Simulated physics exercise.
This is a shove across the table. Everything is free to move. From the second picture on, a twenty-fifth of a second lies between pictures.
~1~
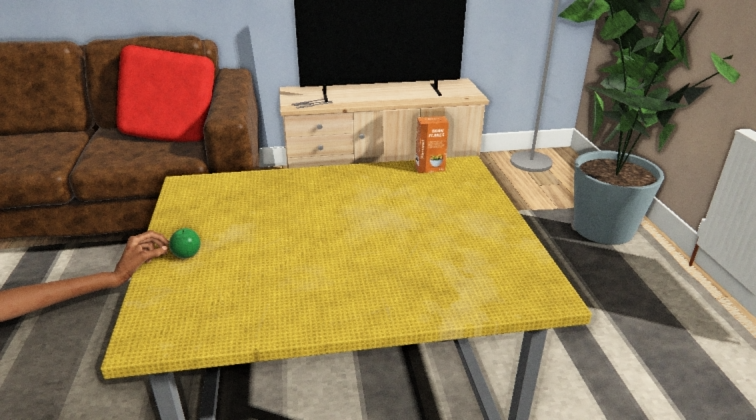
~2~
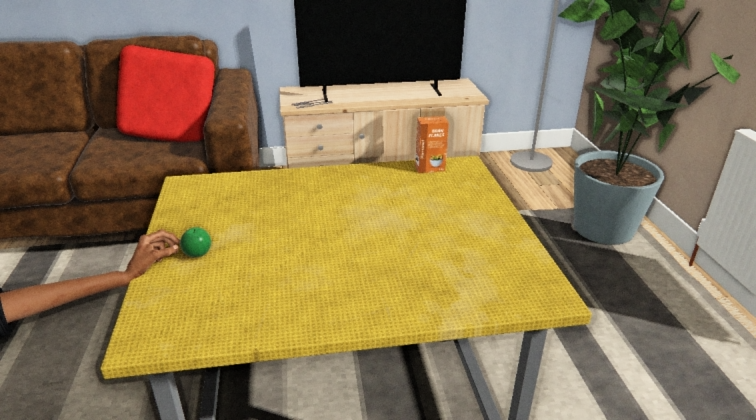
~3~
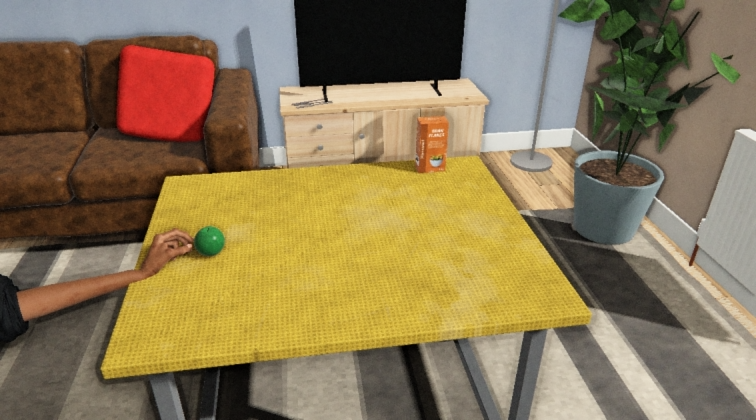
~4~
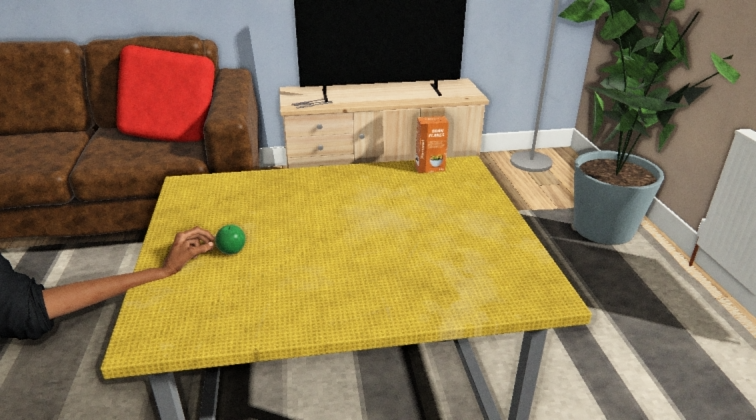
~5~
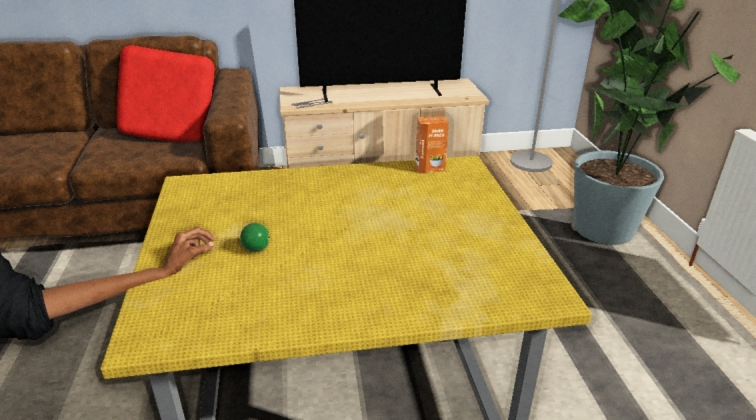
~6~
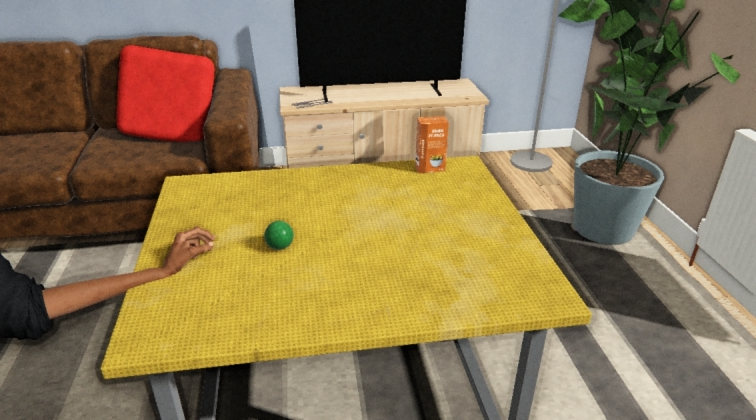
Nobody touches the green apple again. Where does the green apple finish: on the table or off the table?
The green apple goes over the edge.
Then, 0.30 s on from there, green apple shifted well along near (442, 222).
Then, 0.70 s on from there, green apple now off the table.
In the end, off the table, green apple.
